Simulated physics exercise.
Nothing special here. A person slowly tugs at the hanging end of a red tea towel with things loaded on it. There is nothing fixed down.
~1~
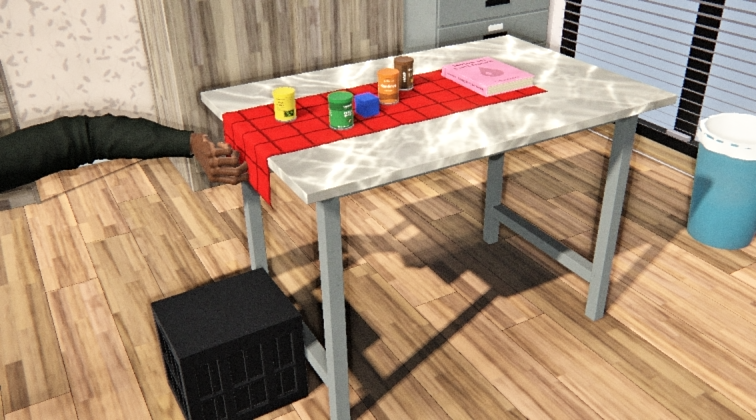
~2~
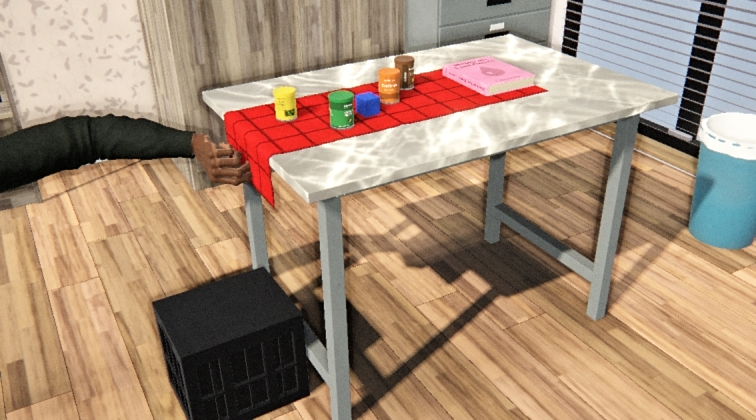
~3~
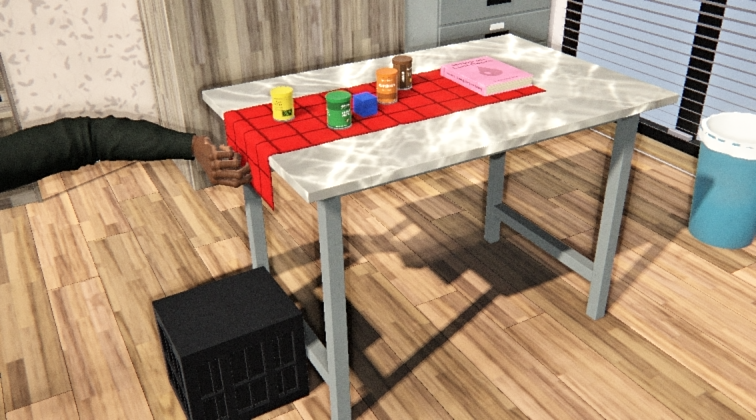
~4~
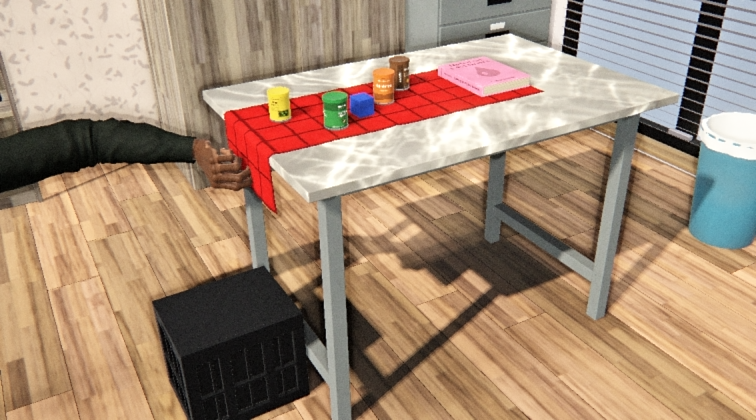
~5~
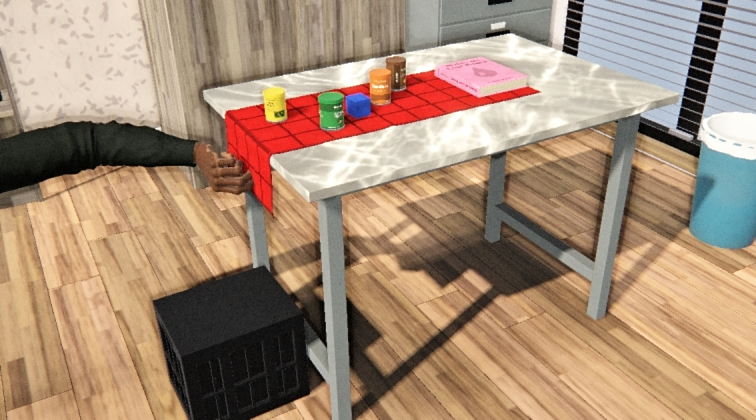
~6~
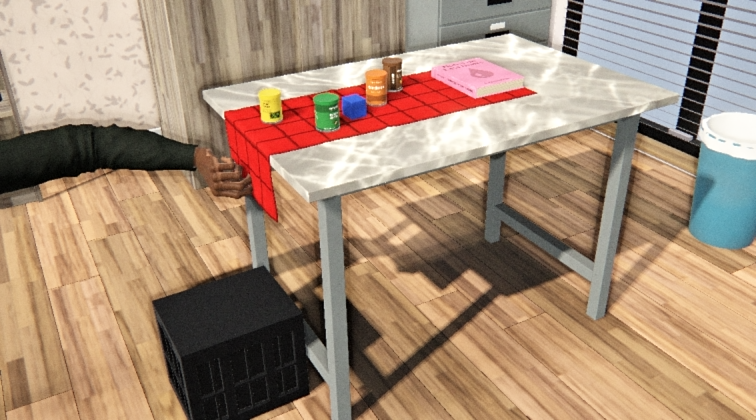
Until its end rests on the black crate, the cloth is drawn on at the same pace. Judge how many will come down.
My judgement: Three.
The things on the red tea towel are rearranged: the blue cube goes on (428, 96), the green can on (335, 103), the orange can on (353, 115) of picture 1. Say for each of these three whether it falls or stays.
In the end the blue cube is still on top, the green can is no longer on top, and the orange can is no longer on top.
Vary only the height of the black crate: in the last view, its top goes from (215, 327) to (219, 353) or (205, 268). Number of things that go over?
4 and 1.
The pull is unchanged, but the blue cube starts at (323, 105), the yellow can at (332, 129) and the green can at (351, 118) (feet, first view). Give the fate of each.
So the blue cube leaves the top, the yellow can leaves the top, and the green can leaves the top.
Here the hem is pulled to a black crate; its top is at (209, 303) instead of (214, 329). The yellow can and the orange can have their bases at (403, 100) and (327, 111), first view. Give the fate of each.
Observed: Yellow can remains seated; orange can departs.
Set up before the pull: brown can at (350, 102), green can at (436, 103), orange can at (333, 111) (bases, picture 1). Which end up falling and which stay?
The brown can is carried off; the green can keeps its place on top; the orange can drops off.
Soon after, hem near (255, 231); yellow can gone.
Then, hem near (257, 265); yellow can and green can gone.
Further on, hem on the crate; yellow can, green can and blue cube gone.
At rest, hem on the crate; yellow can, green can and blue cube gone. The count of fallen things is three.
